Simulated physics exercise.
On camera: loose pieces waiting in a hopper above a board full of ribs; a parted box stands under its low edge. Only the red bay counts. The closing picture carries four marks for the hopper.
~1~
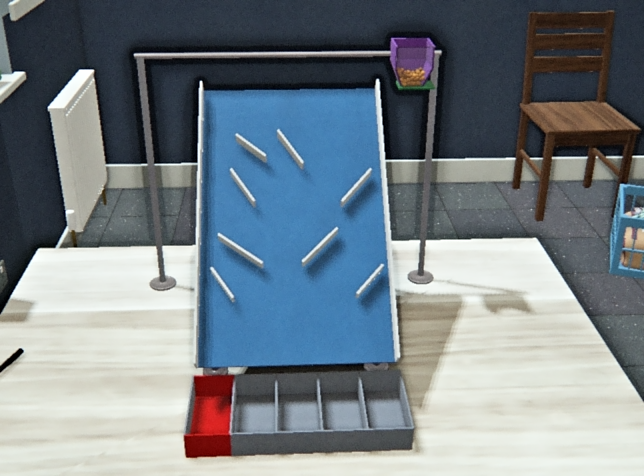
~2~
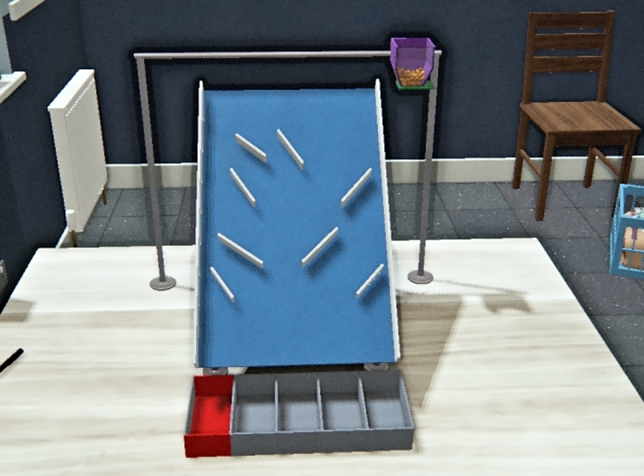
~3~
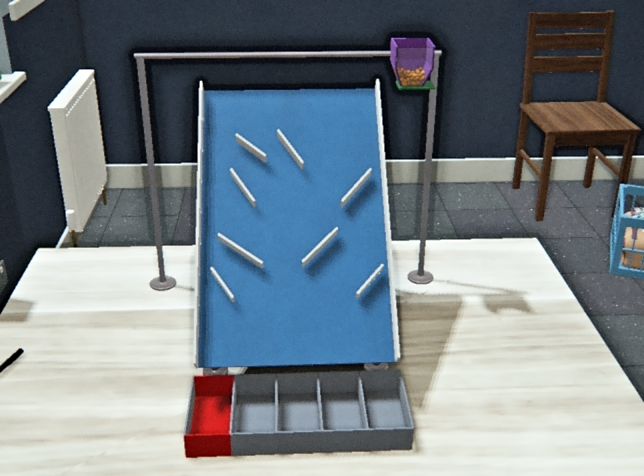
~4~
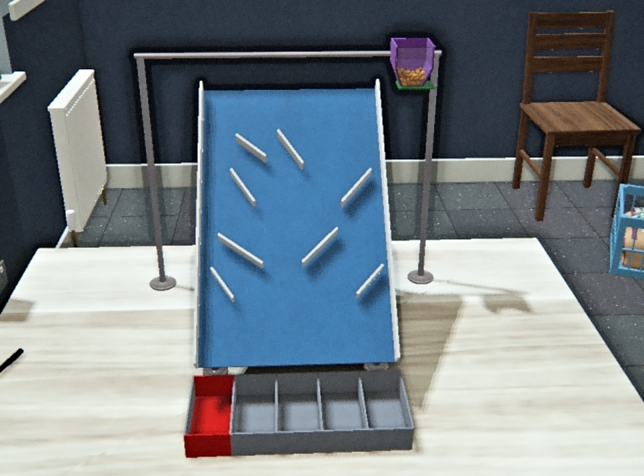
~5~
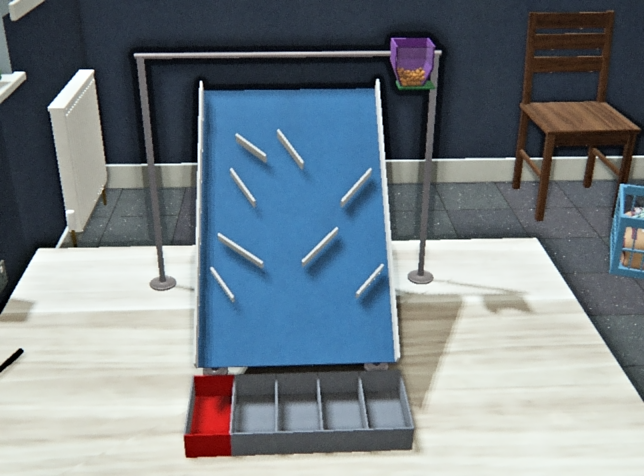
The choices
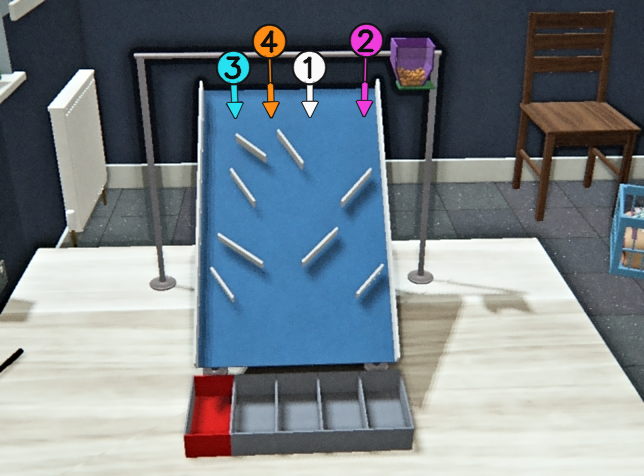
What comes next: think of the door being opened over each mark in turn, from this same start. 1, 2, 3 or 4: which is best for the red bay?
I would pick mark 3.
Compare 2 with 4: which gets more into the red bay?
Mark 2.
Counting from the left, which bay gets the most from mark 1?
The second from the left.
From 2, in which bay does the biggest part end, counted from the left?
The second.
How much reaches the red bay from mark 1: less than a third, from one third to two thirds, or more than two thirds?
Mark 1 gives less than a third.
On the marked copy, mark 1 meets the board at (310, 111); mark 2 meets the board at (364, 110); mark 3 meets the board at (235, 112); mark 4 meets the board at (271, 111).
If 1 is chosen, about a quarter in the red bay, most in other bays, a stray few outside the box.
If 2 is chosen, about a quarter in the red bay, most in other bays, a stray few outside the box.
If 3 is chosen, about half in the red bay, about half in other bays, a stray few outside the box.
If 4 is chosen, a small part in the red bay, most in other bays, a stray few outside the box.
